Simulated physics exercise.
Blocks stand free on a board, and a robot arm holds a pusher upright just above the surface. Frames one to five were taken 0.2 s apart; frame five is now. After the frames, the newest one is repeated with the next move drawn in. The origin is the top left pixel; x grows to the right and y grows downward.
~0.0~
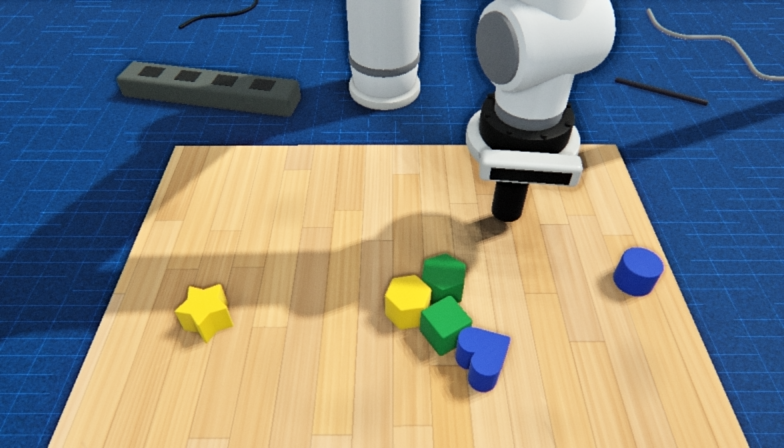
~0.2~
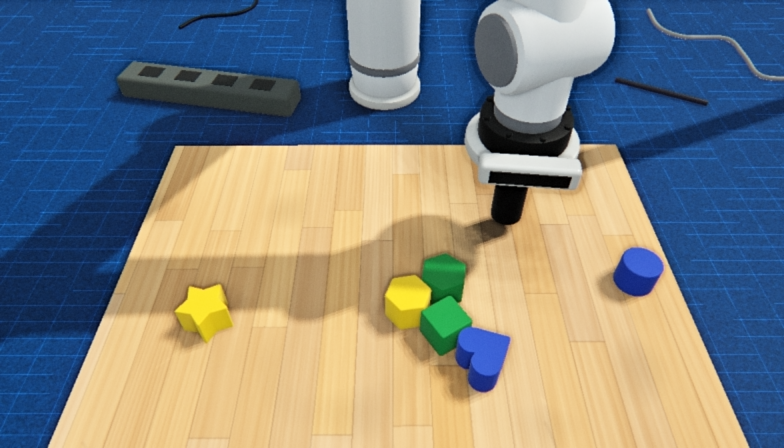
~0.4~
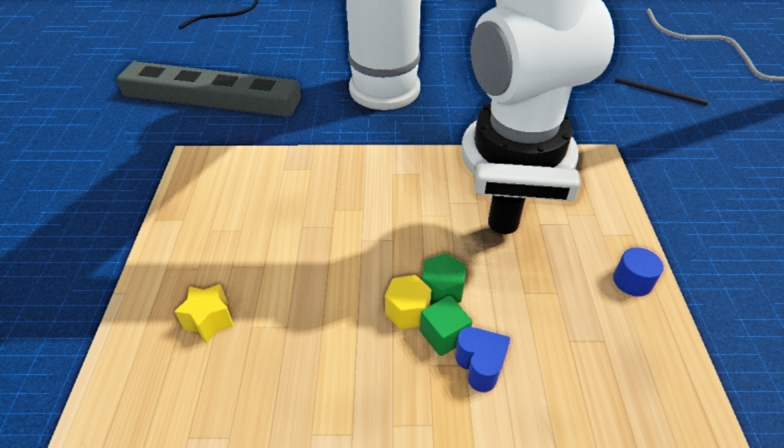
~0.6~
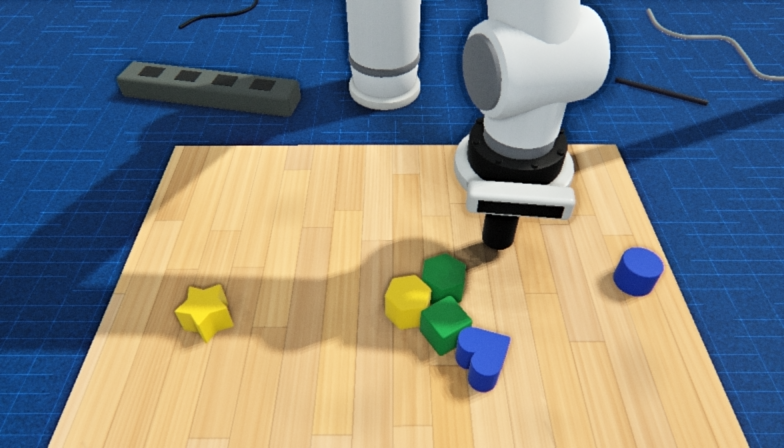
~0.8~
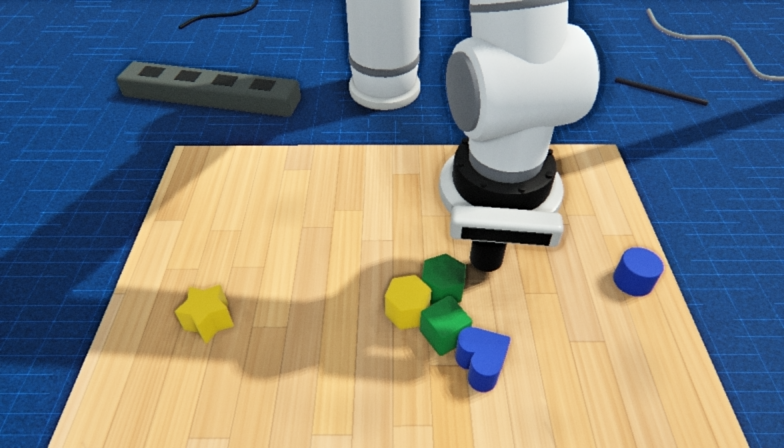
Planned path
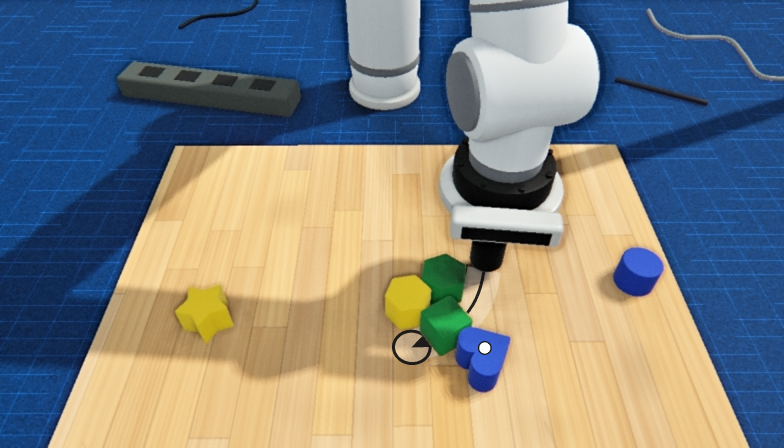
The robot arm lowered its black pusher slowly down the board and slightly left, drawing close to the green hexagon beside the yellow, green and blue blocks, while every block stayed still.
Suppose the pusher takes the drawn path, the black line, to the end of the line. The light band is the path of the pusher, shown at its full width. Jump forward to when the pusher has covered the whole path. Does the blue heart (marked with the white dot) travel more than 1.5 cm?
I believe not.
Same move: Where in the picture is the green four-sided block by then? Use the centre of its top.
It ends at (395, 361).
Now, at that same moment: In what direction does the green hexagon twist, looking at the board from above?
Its spin: Clockwise.
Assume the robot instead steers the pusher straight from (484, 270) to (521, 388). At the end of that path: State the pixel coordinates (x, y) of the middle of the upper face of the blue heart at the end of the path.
It will end up at (484, 369).
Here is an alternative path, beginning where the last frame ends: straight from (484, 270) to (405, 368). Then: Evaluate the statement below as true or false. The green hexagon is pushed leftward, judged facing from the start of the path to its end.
It is false.
Path on the board, from (484, 270) over (475, 301) and (450, 329) to (412, 347); the dot is on the blue heart.
What follows on the original path. One third of the way, pusher at (476, 292); green hexagon at (440, 272).
Two thirds of the way, pusher at (450, 319); yellow hexagon at (401, 294); green hexagon at (436, 273), turned 25° clockwise; green four-sided block at (427, 335), turned 15° anticlockwise.
At the end, pusher at (412, 338); yellow hexagon at (401, 294); green hexagon at (436, 273), turned 25° clockwise; green four-sided block at (395, 361), turned 45° anticlockwise; blue heart in place.
